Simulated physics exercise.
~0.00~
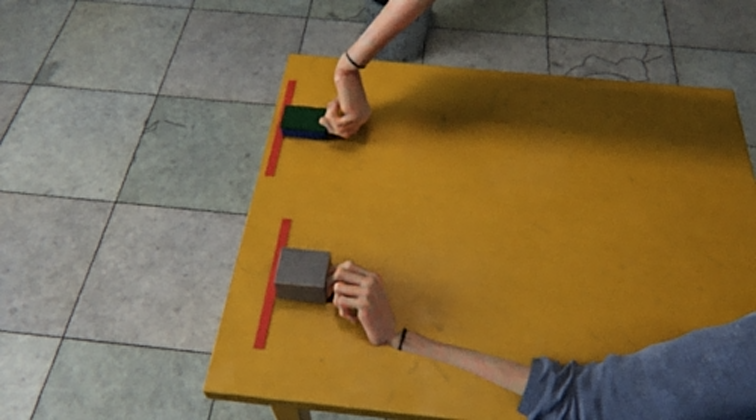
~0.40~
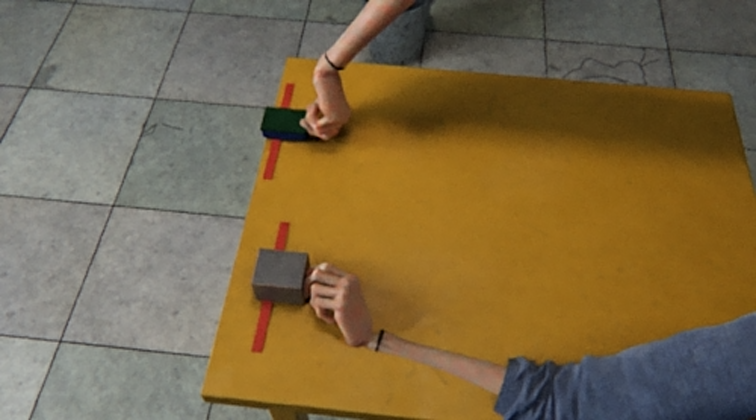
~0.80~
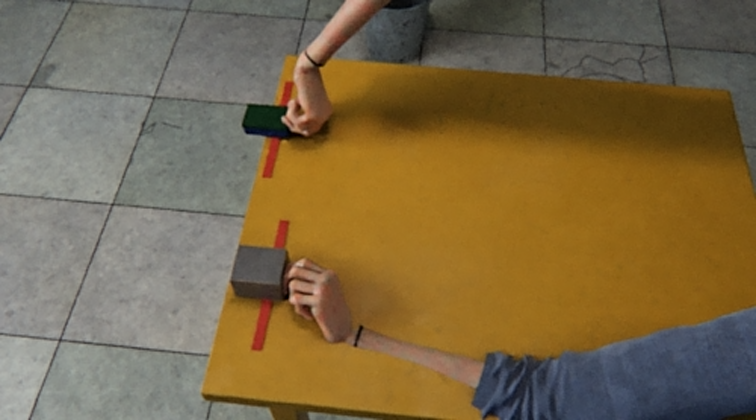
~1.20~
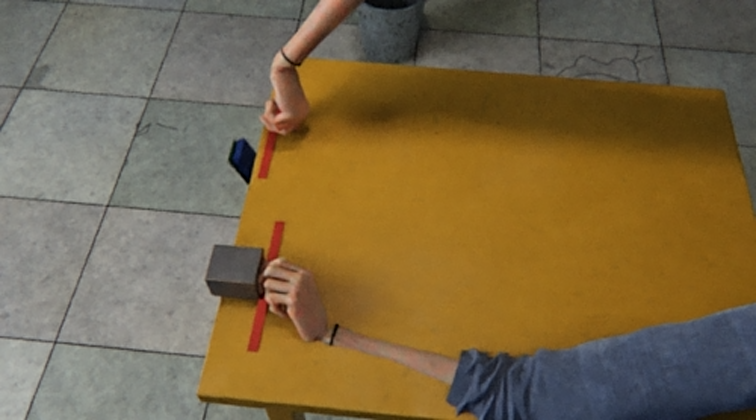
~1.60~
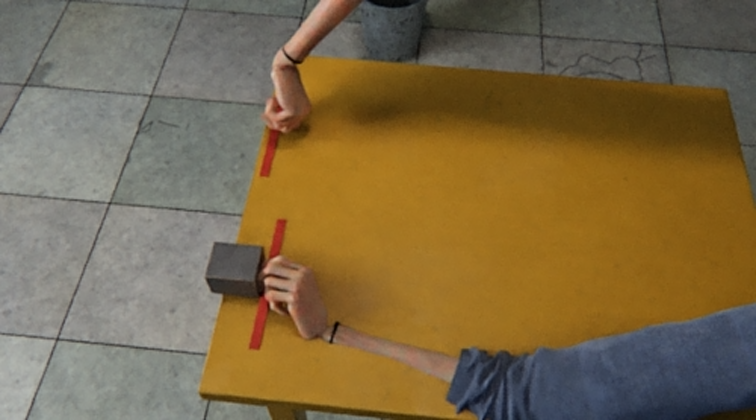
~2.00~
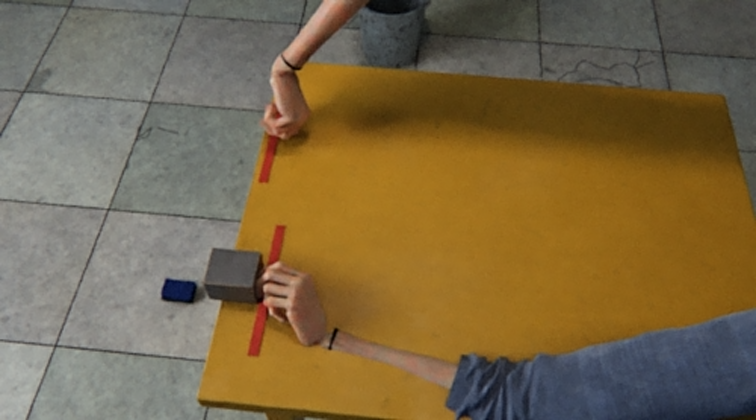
In the video, two hands on a yellow table push a dark blue and green sponge and a grey block left across red tape strips toward the edge. The sponge tips off and ends up on the tiled floor, while the block stays on the table, jutting past the edge.
